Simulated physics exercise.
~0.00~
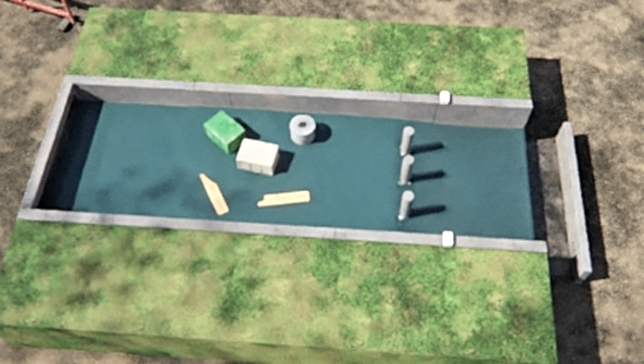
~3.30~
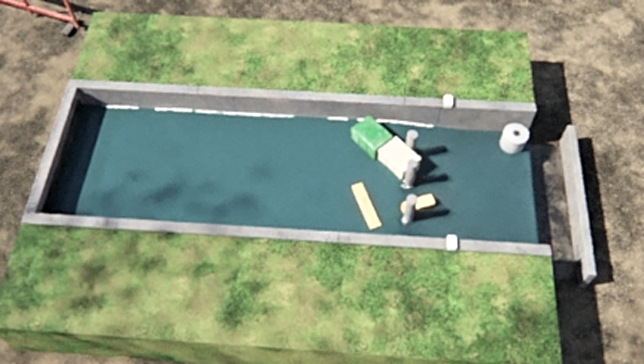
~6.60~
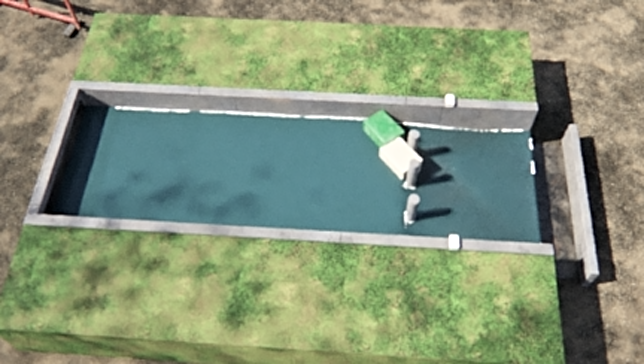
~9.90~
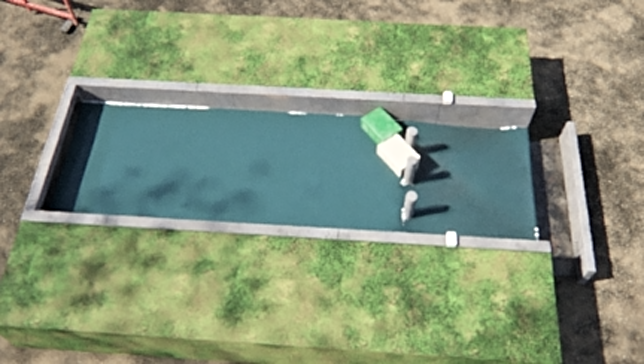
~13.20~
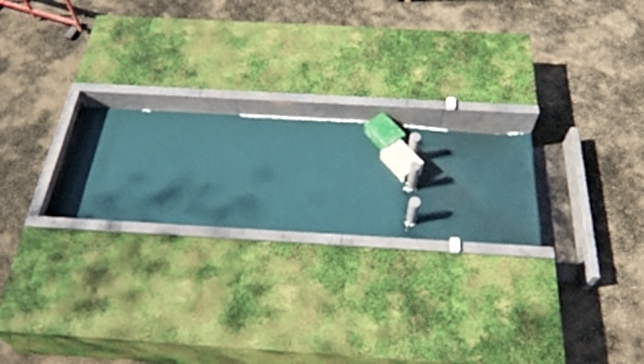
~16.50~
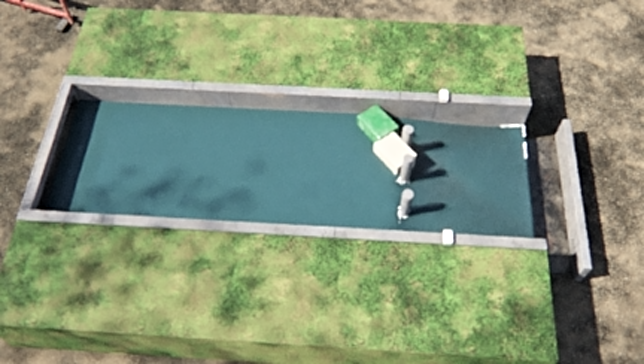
A green crate, a white box, a grey tub-like cylinder and two pale wooden boards float in a concrete-lined ditch between grassy banks, seen from above. They all drift to the right toward three upright posts standing in the water. The grey cylinder gets past the posts first and nears the far end, while the crate and the white box bunch up against them. The cylinder and both boards then pass out of sight. The green crate and white box stay lodged together at the posts, still afloat and short of the white bank marks.
